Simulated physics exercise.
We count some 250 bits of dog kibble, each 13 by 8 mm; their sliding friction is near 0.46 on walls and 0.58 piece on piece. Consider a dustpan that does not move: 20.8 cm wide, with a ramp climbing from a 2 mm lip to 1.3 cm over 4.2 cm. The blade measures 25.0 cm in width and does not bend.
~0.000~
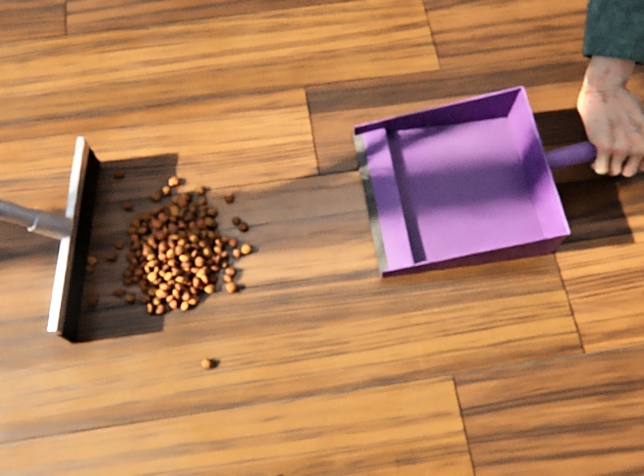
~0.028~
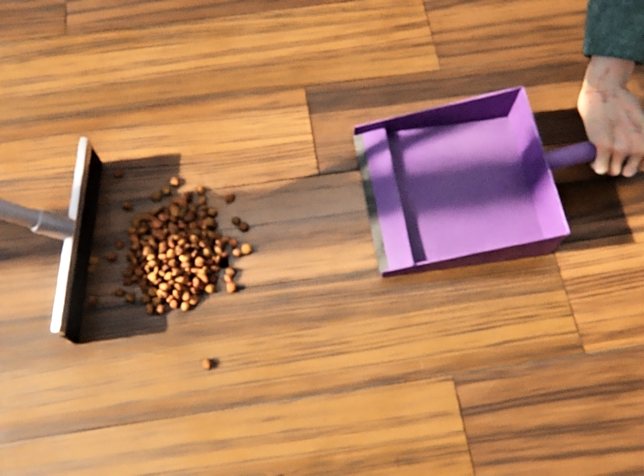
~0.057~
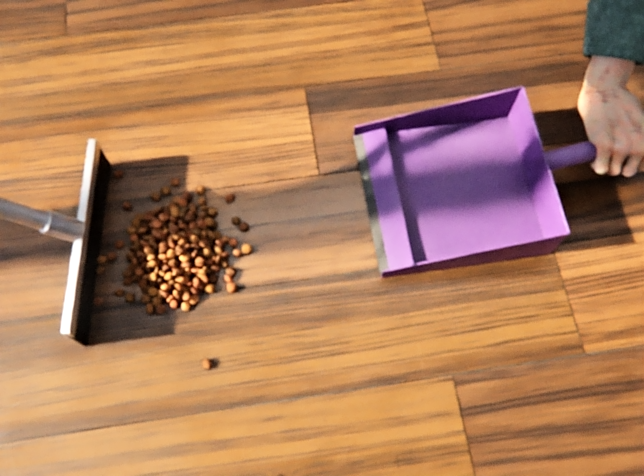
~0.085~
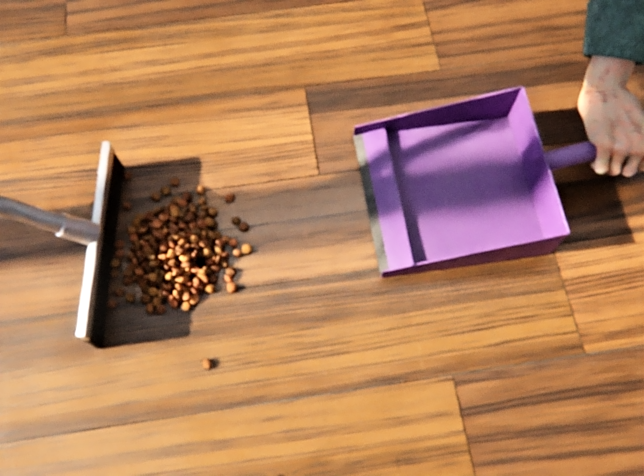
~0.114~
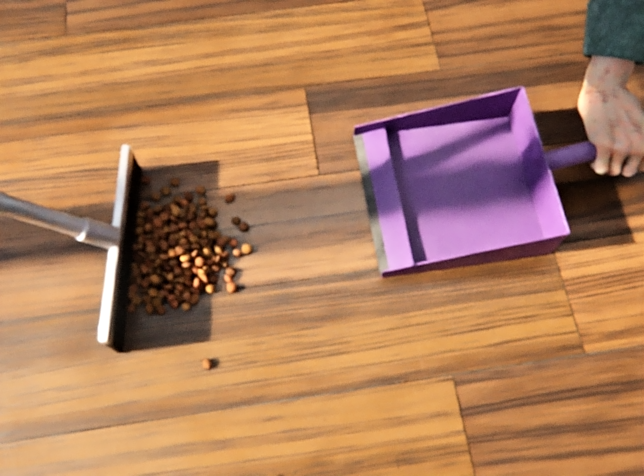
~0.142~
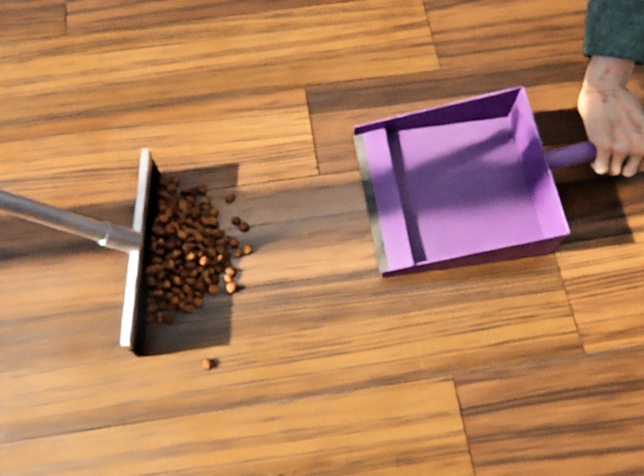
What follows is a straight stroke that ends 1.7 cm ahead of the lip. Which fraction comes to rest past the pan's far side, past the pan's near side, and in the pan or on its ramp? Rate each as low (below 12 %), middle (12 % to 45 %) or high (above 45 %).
Far side - low, near side - high, pan - middle.
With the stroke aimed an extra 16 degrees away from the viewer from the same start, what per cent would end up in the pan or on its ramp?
Then about 40 per cent.
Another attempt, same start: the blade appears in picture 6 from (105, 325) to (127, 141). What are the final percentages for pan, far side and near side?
Per cent by place - pan 30, far side 0, near side 25.
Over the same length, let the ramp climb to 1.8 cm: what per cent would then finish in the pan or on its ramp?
With that ramp, near 25 per cent.
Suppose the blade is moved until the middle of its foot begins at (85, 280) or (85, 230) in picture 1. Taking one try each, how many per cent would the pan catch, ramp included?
I'd put it near 15 per cent for the first and near 30 per cent for the second.
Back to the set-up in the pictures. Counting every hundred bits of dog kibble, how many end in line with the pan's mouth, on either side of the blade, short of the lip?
Share: Roughly 25 percent.
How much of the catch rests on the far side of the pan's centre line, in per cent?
About 10 %.
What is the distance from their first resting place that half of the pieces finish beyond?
That distance is around 30 cm.
Then, at 0.30 s, middle of the blade 15 cm from the lip; 0 % over the lip, far side 0 %, near side 25 %.
After 0.40 s, middle of the blade 6 cm from the lip; 0 % over the lip, far side 0 %, near side 45 %.
Then, at 0.63 s, middle of the blade 3 cm from the lip; 25 % over the lip, far side 0 %, near side 50 %.
At rest (1.2 s), far side 0 %, near side 50 %, pan 25 %, in front of the lip or behind the blade 25 %.
